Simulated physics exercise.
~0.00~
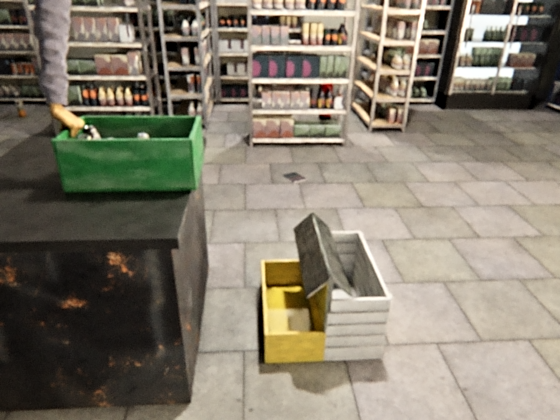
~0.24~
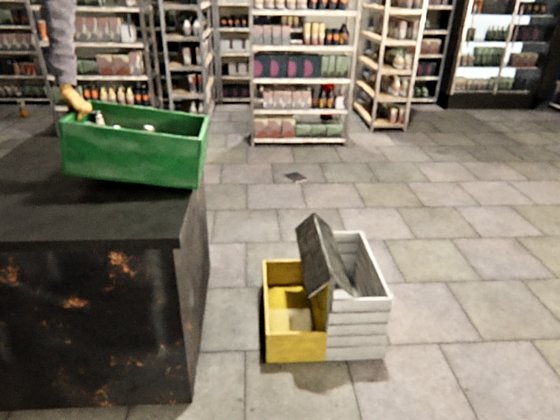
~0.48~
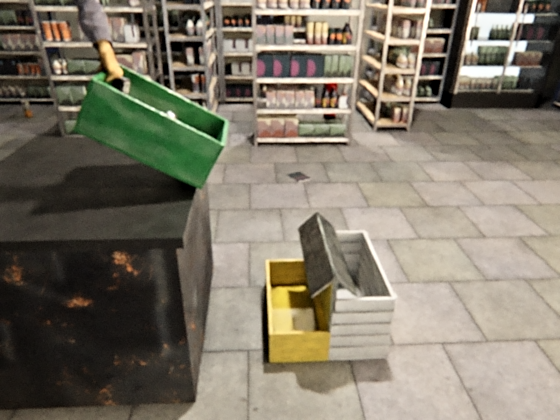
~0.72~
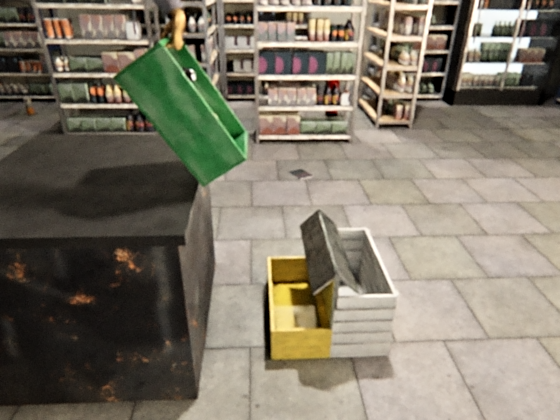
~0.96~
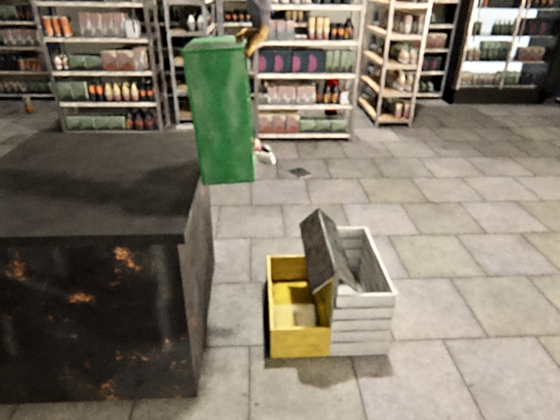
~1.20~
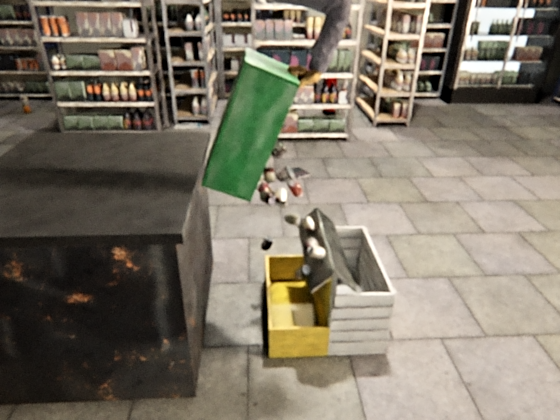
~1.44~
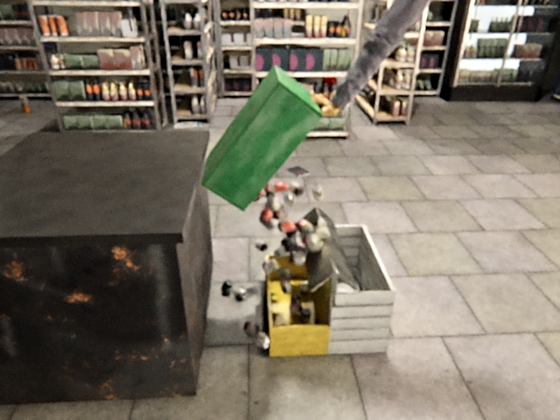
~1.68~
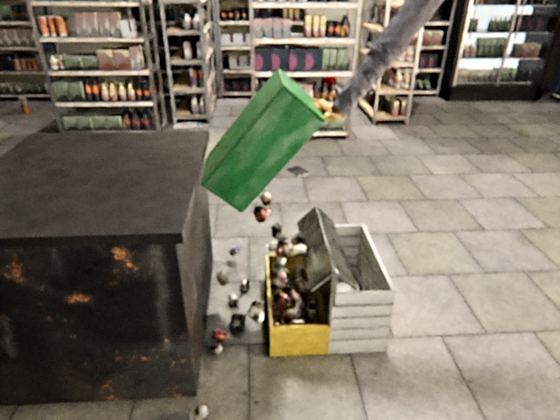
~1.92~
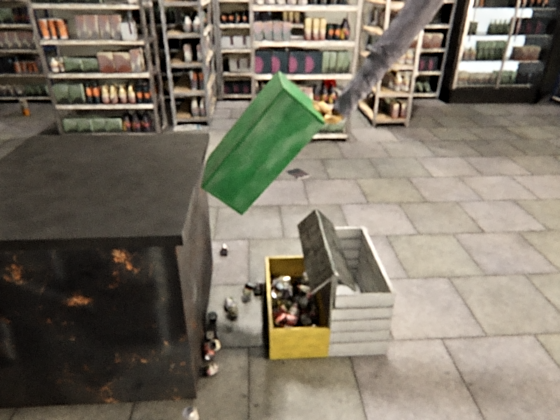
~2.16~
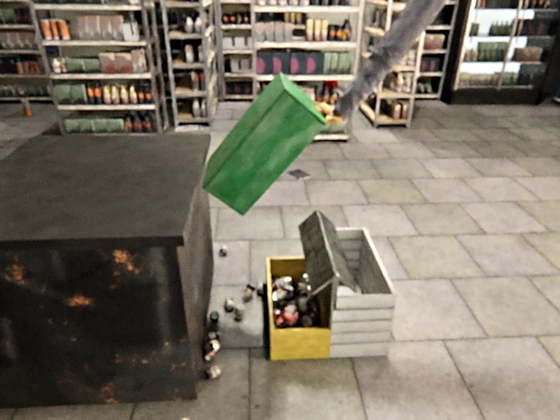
A hand tipped a green crate over the right edge of a dark bench, spilling small cans toward a yellow box and a white one, and most landed in the yellow box while several ended up scattered on the floor beside the bench.
